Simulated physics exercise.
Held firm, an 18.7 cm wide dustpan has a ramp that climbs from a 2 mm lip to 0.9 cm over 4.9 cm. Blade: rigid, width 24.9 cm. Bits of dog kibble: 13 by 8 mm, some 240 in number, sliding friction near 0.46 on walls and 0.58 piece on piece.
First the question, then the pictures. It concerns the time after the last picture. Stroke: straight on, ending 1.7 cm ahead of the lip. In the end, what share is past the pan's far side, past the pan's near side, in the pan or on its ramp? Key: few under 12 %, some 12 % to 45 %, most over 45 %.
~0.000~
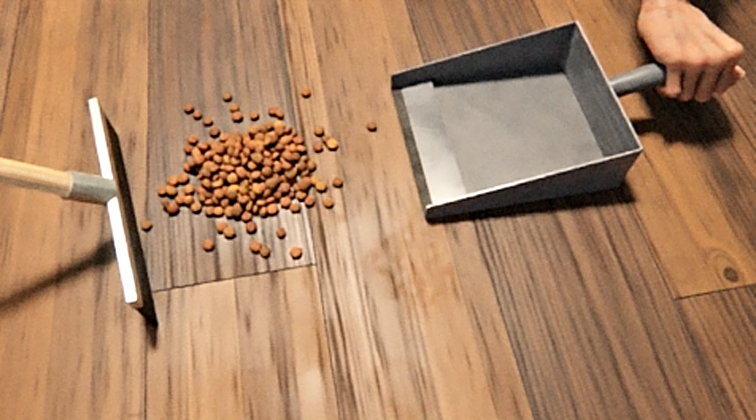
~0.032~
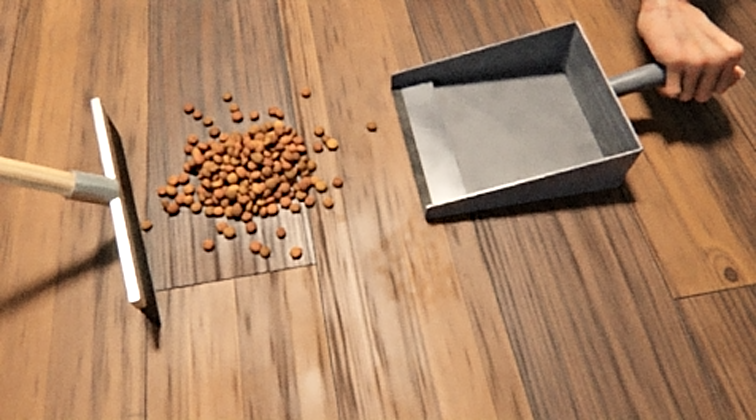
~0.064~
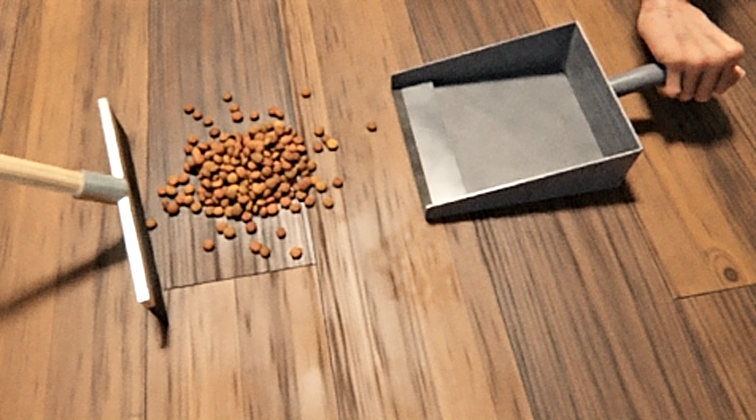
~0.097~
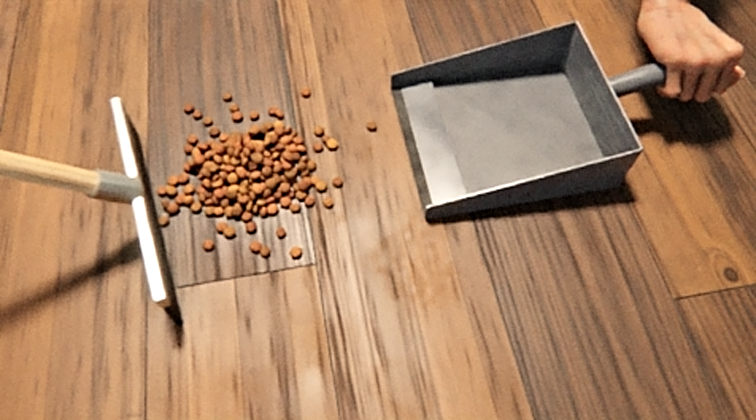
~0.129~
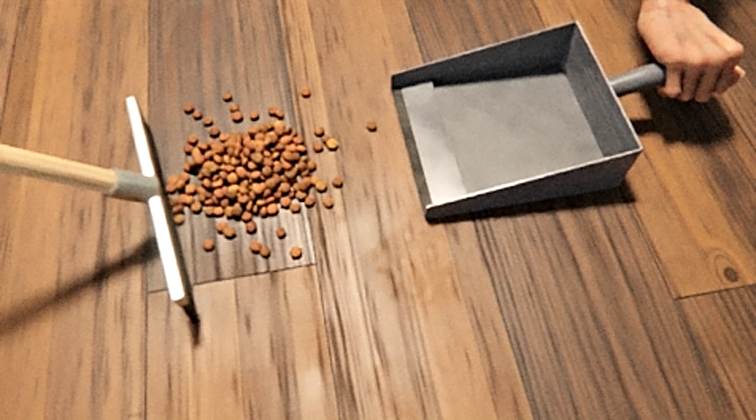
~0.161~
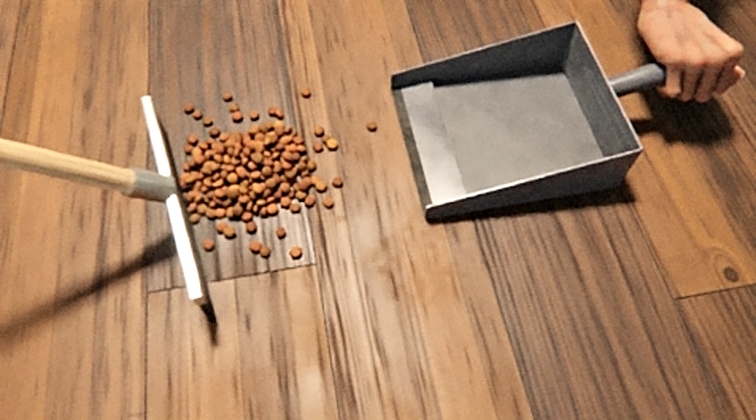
Far side = few, near side = few, pan = some.
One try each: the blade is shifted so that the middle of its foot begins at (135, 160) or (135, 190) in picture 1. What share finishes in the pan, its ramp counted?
First try about 35 per cent, second about 25 per cent.
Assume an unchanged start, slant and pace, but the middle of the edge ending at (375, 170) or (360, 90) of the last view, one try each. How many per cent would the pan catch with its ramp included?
About 25 and 25 per cent.
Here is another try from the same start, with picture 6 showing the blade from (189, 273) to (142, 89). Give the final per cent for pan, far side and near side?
Split: Pan = 30, far = 30, near = 0.
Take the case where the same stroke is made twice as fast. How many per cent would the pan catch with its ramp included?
About 35 per cent.
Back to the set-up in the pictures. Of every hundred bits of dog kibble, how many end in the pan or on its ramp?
I reckon around 15 in a hundred.
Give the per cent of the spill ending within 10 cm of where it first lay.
Around 20 percent.
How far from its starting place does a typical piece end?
I'd put it near 16 cm.
After 0.37 s, middle of the blade 15 cm from the lip; 0 % over the lip, far side 5 %, near side 0 %.
Then, at 0.51 s, middle of the blade 8 cm from the lip; 0 % over the lip, far side 5 %, near side 5 %.
After 0.78 s, middle of the blade 4 cm from the lip; 15 % over the lip, far side 5 %, near side 5 %.
At rest (1.1 s), far side 5 %, near side 5 %, pan 15 %, in front of the lip or behind the blade 75 %.
